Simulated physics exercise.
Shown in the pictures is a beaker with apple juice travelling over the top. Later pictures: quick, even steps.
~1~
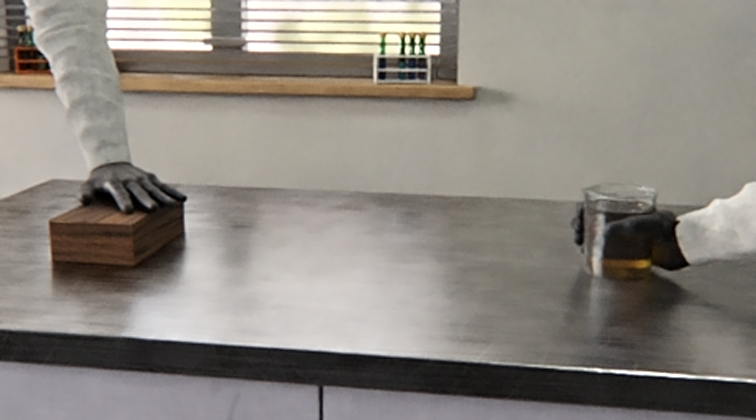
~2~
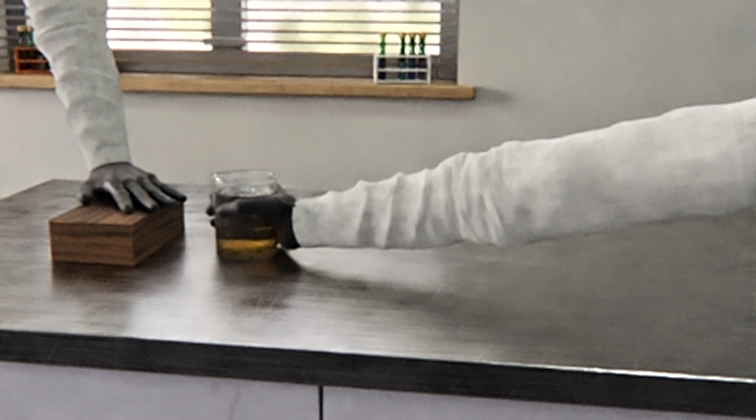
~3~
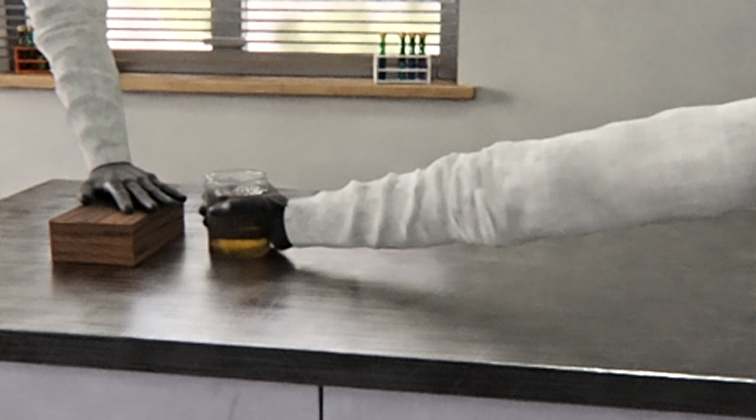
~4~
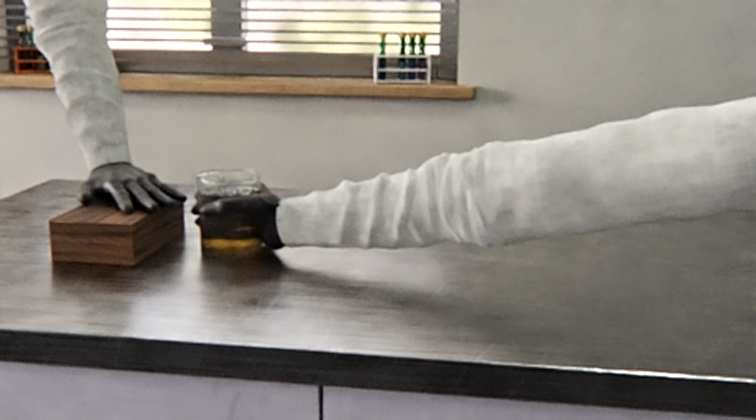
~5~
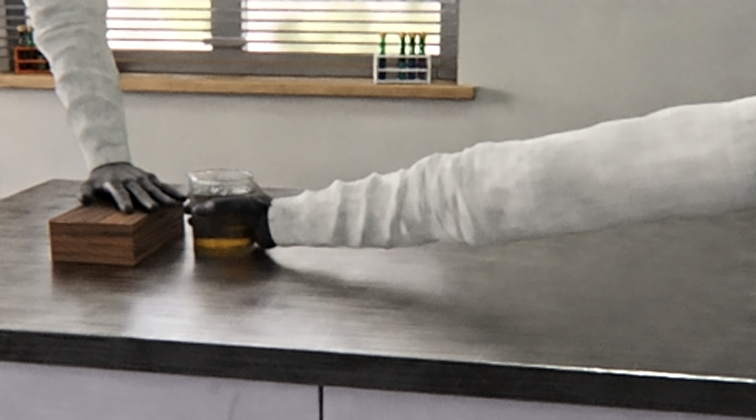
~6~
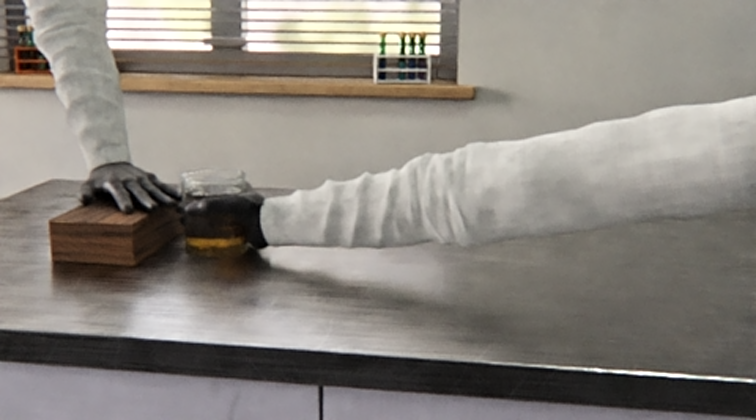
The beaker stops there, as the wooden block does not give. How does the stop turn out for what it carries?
I expect it will not overflow when it stops.
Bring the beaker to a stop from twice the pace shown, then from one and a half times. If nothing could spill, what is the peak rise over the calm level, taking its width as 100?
First case near 25 per cent, second near 20 per cent.
Soon after, the beaker meets the wooden block.
Later, the apple juice surges up the wall; the wave climbs under half way to the rim.
In the end, the beaker stands at the wooden block; nothing has left it.
